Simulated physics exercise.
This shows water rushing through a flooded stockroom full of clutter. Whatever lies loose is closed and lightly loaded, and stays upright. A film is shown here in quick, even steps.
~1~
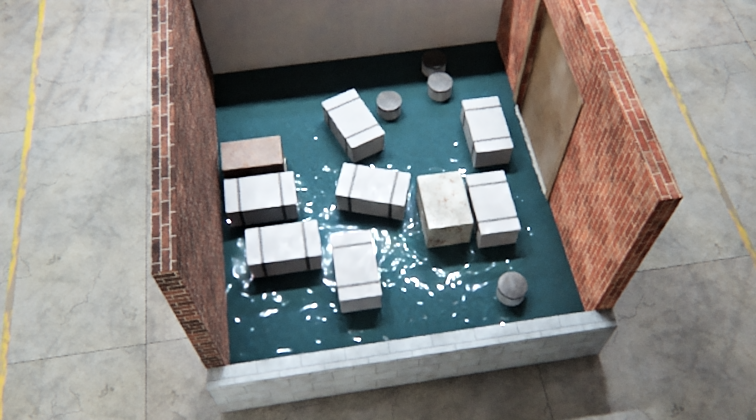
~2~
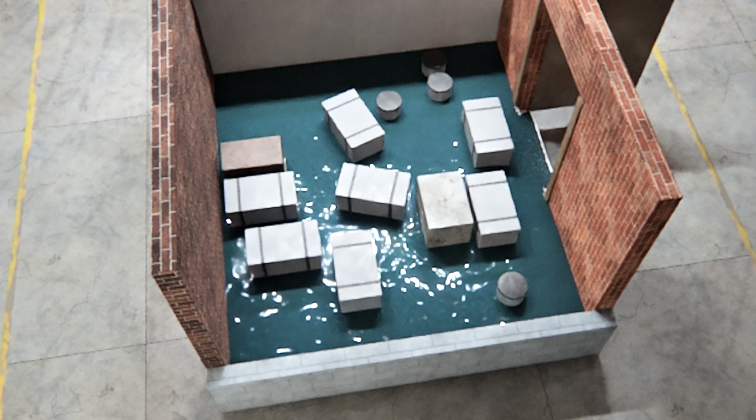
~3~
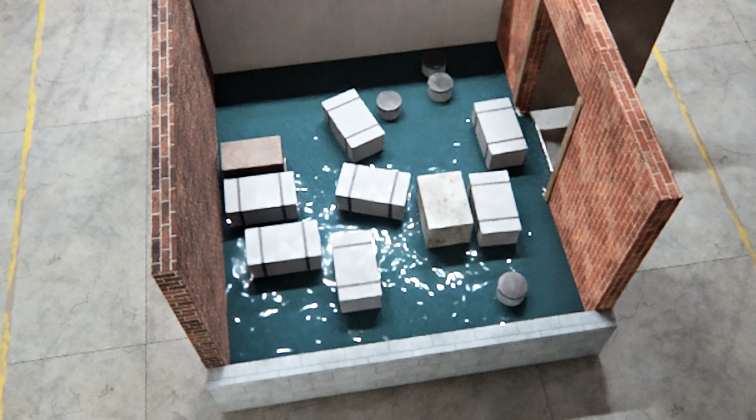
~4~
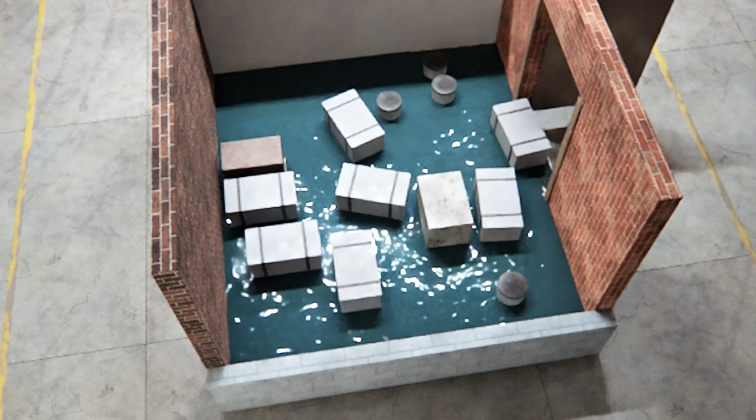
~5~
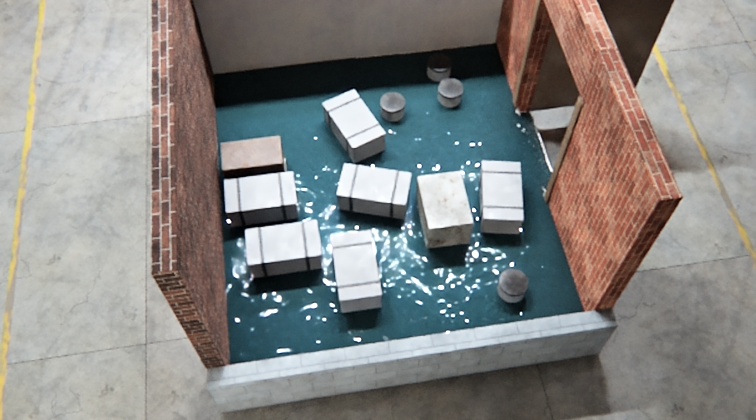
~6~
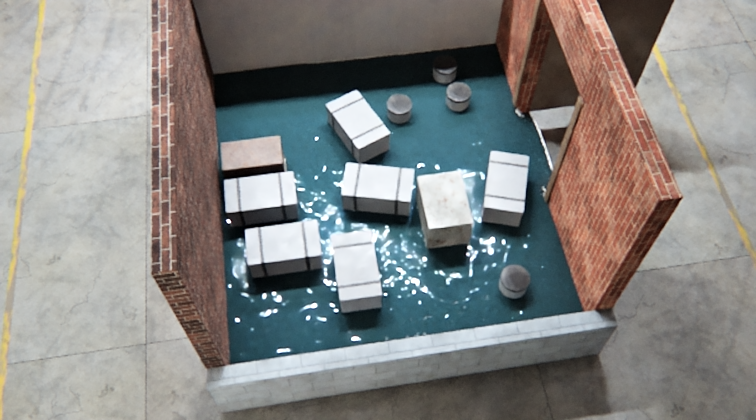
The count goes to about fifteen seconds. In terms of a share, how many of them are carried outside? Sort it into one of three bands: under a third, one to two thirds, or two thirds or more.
It falls in the top band, two thirds or more.
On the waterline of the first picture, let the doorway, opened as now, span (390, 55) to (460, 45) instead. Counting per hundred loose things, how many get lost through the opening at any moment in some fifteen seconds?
I'd guess around 50 percent.
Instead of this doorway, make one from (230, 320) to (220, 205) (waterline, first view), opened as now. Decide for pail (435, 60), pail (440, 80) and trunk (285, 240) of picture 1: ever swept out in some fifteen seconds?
In the order given: Remains, remains, escapes.
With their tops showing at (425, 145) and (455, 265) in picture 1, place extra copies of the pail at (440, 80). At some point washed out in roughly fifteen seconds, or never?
First: Exits; second: Exits.
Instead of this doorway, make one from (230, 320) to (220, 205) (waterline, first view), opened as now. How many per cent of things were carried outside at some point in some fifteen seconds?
Result: 50 per cent.
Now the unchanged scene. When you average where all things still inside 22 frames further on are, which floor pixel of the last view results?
I'd put it around pixel (402, 223).
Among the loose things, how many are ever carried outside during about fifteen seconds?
By my reckoning the answer is 8.
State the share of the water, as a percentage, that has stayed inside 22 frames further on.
60 %.
A moment on, 1 of 11 are out; 10 afloat.
Next, 3 of 11 are out; 7 afloat.
Later, 7 of 11 are out; 4 afloat.
In the end, 8 of 11 are out; 3 afloat.
